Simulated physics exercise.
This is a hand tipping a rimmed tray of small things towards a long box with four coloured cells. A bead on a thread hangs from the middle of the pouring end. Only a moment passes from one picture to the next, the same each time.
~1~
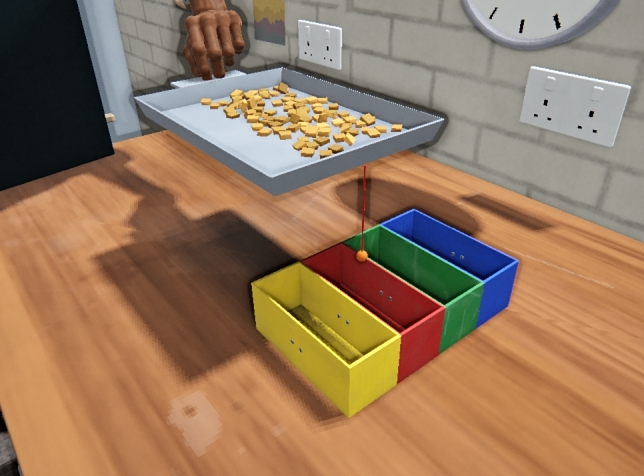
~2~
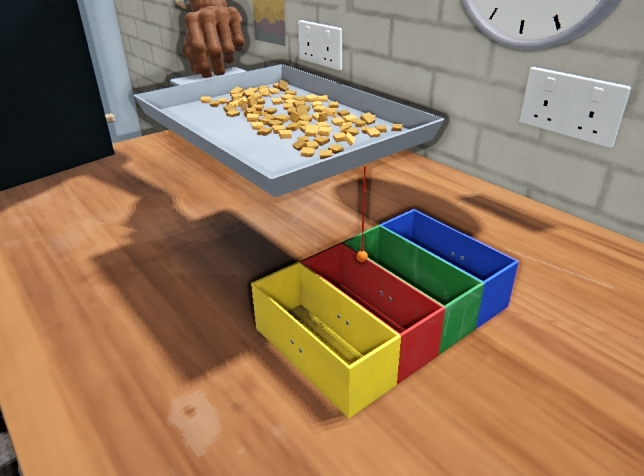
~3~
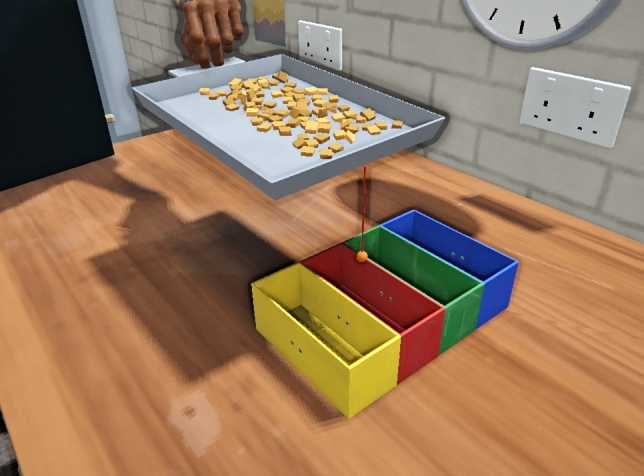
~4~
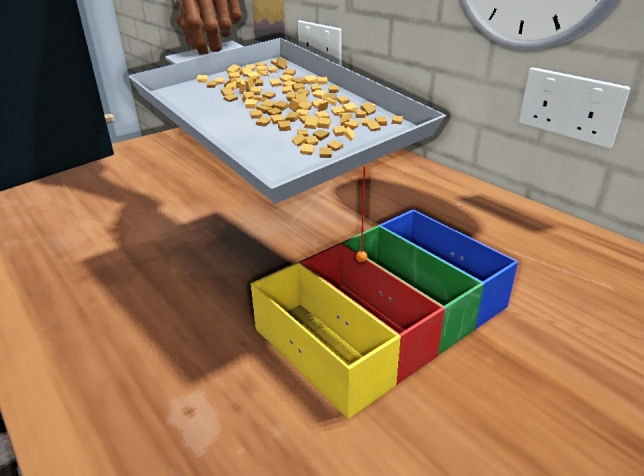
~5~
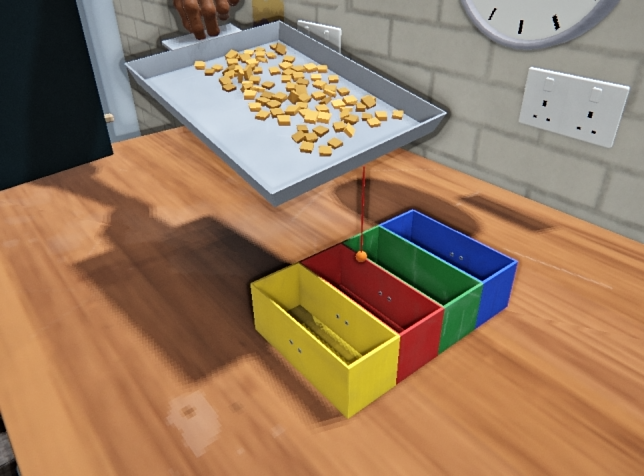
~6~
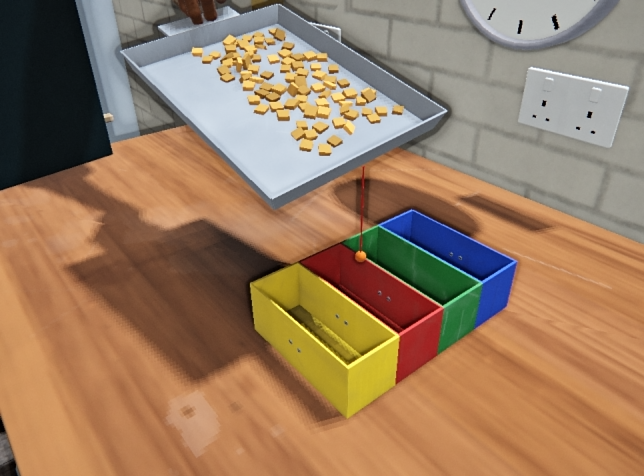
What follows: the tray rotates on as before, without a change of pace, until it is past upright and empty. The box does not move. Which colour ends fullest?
It favours the yellow compartment.
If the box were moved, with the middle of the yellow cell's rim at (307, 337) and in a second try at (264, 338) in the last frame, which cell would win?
The first try: The yellow cell. The second: The red cell.
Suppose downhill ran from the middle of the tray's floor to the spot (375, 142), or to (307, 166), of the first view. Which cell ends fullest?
One: Blue. Two: The yellow one.
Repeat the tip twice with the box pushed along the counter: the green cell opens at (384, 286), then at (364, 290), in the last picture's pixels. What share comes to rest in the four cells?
Roughly 100 per cent, and 100 per cent.
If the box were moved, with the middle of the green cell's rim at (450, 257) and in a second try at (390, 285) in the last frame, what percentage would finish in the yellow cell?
First some 10, then 60 per cent.
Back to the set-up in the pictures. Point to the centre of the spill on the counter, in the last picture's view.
At about (254, 396).
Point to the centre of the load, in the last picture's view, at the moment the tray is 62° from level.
At about (295, 175).
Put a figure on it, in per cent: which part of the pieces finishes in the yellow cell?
Close to 60 per cent.
Soon, tray tipped steeply; nearly all on the tray; a small part falling or outside the box.
A while on, tray tipped past a quarter turn; about two thirds on the tray; a small part in the yellow cell; about a quarter falling or outside the box.
Towards the end, tray tipped past a quarter turn; about two thirds in the yellow cell; a small part in the red cell; about a third falling or outside the box.
Finally, tray tipped past a quarter turn; about two thirds in the yellow cell; a small part in the red cell; none in the green cell; none in the blue cell; about a third outside the box.
